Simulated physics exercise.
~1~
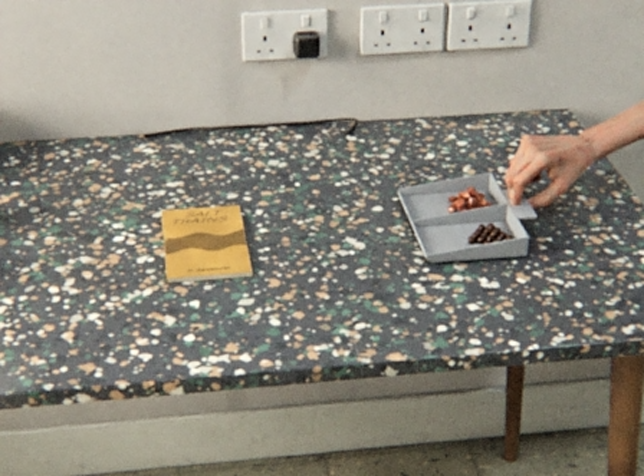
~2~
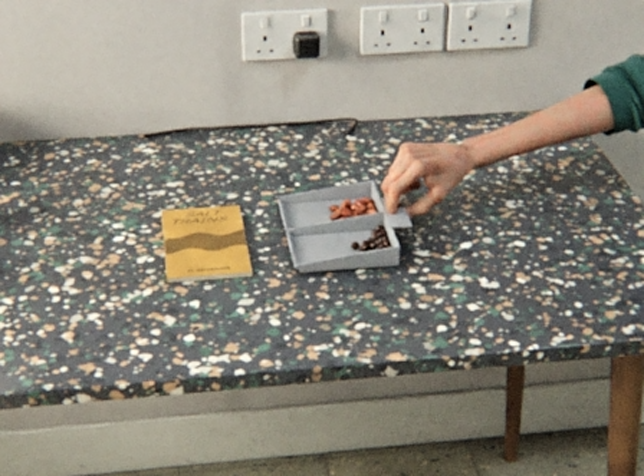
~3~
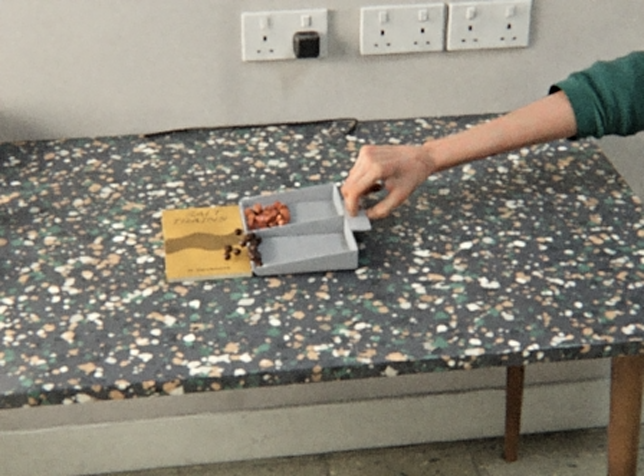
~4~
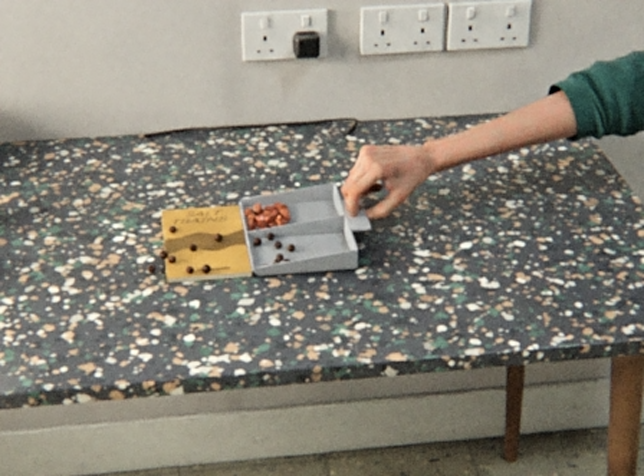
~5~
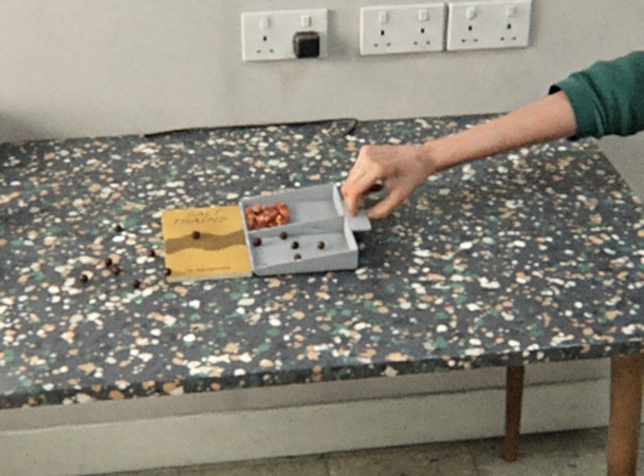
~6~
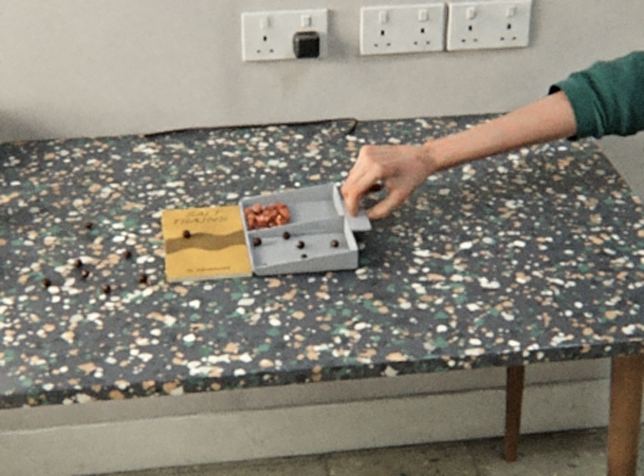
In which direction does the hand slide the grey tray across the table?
The hand slides the tray to the left, towards the thin yellow book.
